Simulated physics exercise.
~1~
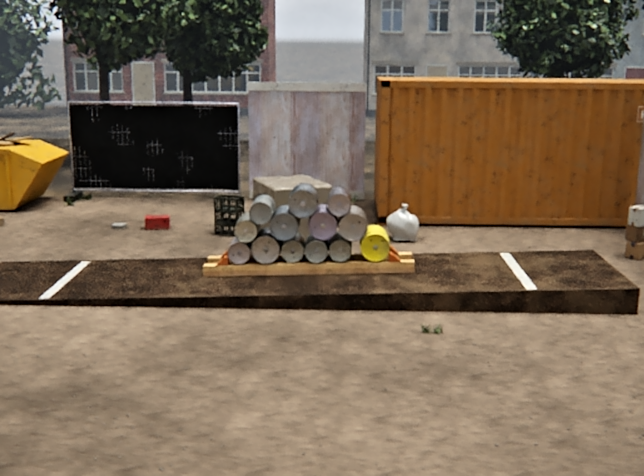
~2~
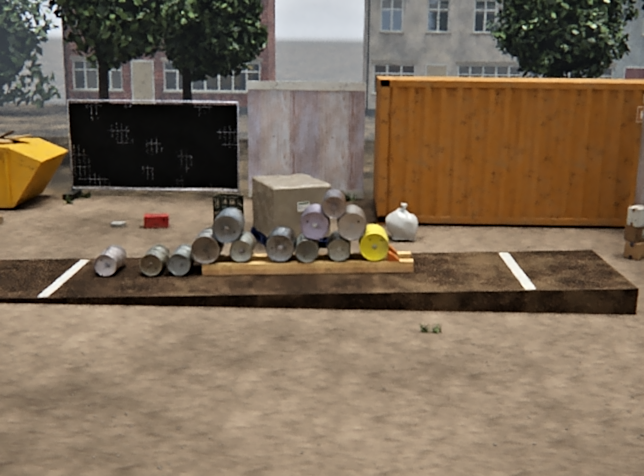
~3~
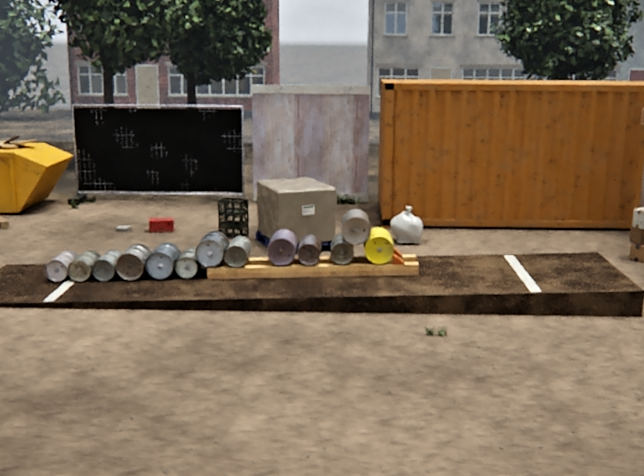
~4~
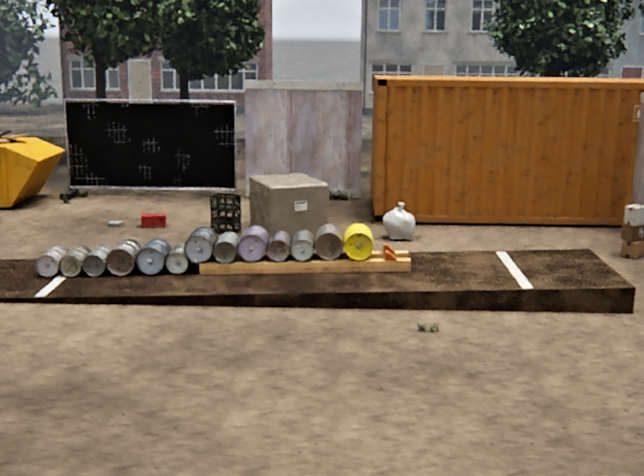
A stack of pale kegs with one yellow one collapsed and spilled left off its timbers, rolling along the dirt until a few reached the white line, while the yellow keg stayed put at first, then shifted slightly left, still on the timbers.
